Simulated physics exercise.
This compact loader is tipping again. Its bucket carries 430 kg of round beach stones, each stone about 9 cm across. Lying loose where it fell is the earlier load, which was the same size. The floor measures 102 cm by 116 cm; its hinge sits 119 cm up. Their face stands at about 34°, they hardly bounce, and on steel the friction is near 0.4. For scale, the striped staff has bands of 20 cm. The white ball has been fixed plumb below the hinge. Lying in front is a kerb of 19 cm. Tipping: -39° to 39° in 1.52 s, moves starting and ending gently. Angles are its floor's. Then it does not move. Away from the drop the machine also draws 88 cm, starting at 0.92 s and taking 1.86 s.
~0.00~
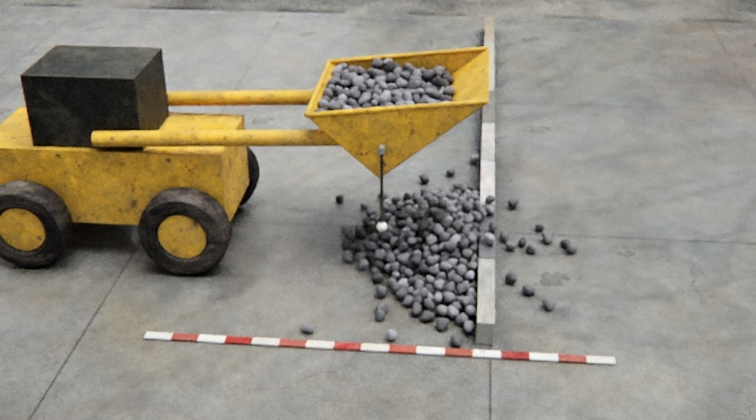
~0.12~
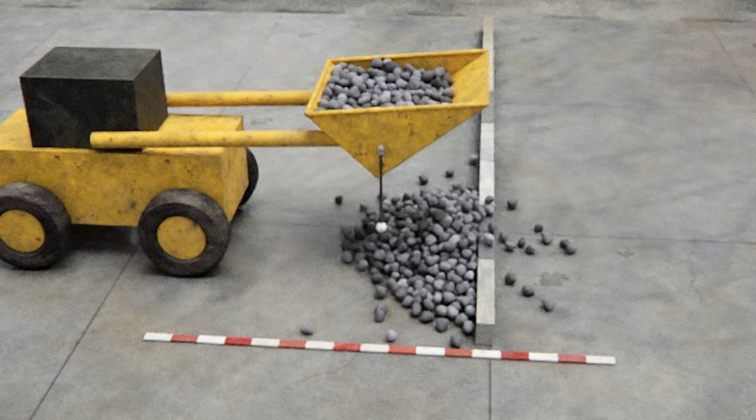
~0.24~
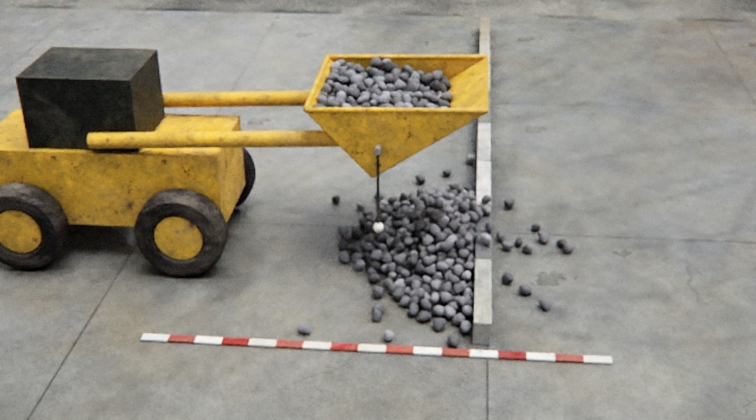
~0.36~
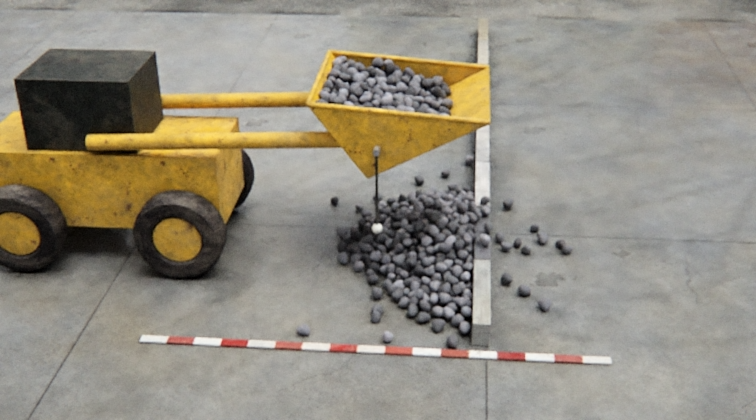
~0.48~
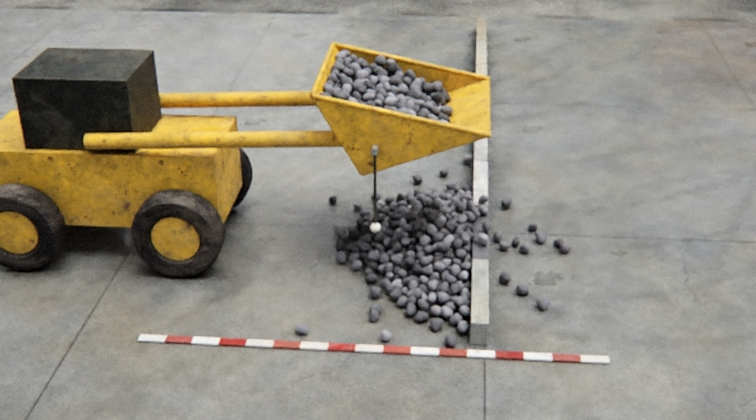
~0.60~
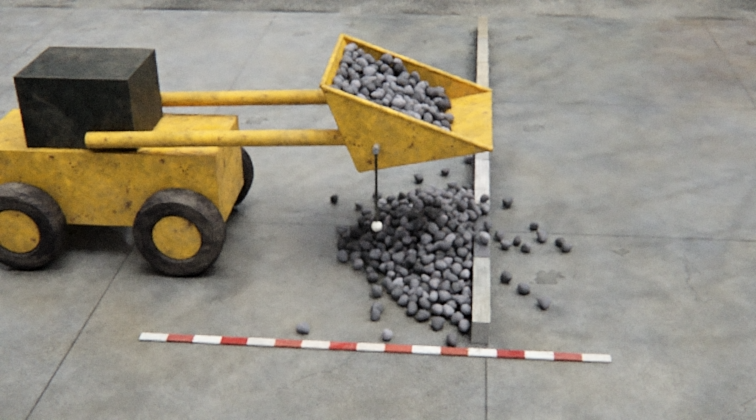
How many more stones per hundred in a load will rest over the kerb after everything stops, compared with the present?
I would say 32 per hundred.
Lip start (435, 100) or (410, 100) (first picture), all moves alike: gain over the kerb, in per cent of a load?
Close to 5 per cent, followed by close to 0 per cent.
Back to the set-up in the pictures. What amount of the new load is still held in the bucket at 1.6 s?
About 25 percent.
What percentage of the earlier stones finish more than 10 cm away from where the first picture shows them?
The answer is about 15 per cent.
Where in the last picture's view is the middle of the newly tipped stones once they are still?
In the last view, about pixel (460, 232).
After 1.1 s the floor is at 27°; in per cent of one load, 99 in the bucket, 98 on this side of the kerb, 3 over the kerb; the foremost stones are at (540, 252).
After 1.6 s the floor is at 39°; in per cent of one load, 26 in the bucket, 159 on this side of the kerb, 15 over the kerb; the foremost stones are at (549, 248).
After 3.2 s the floor is at 39°; in per cent of one load, 0 in the bucket, 165 on this side of the kerb, 35 over the kerb; the foremost stones are at (643, 265).
After 6.0 s the floor is at 39°; in per cent of one load, 0 in the bucket, 165 on this side of the kerb, 35 over the kerb; the foremost stones are at (643, 265). Net gain over the kerb, 32.
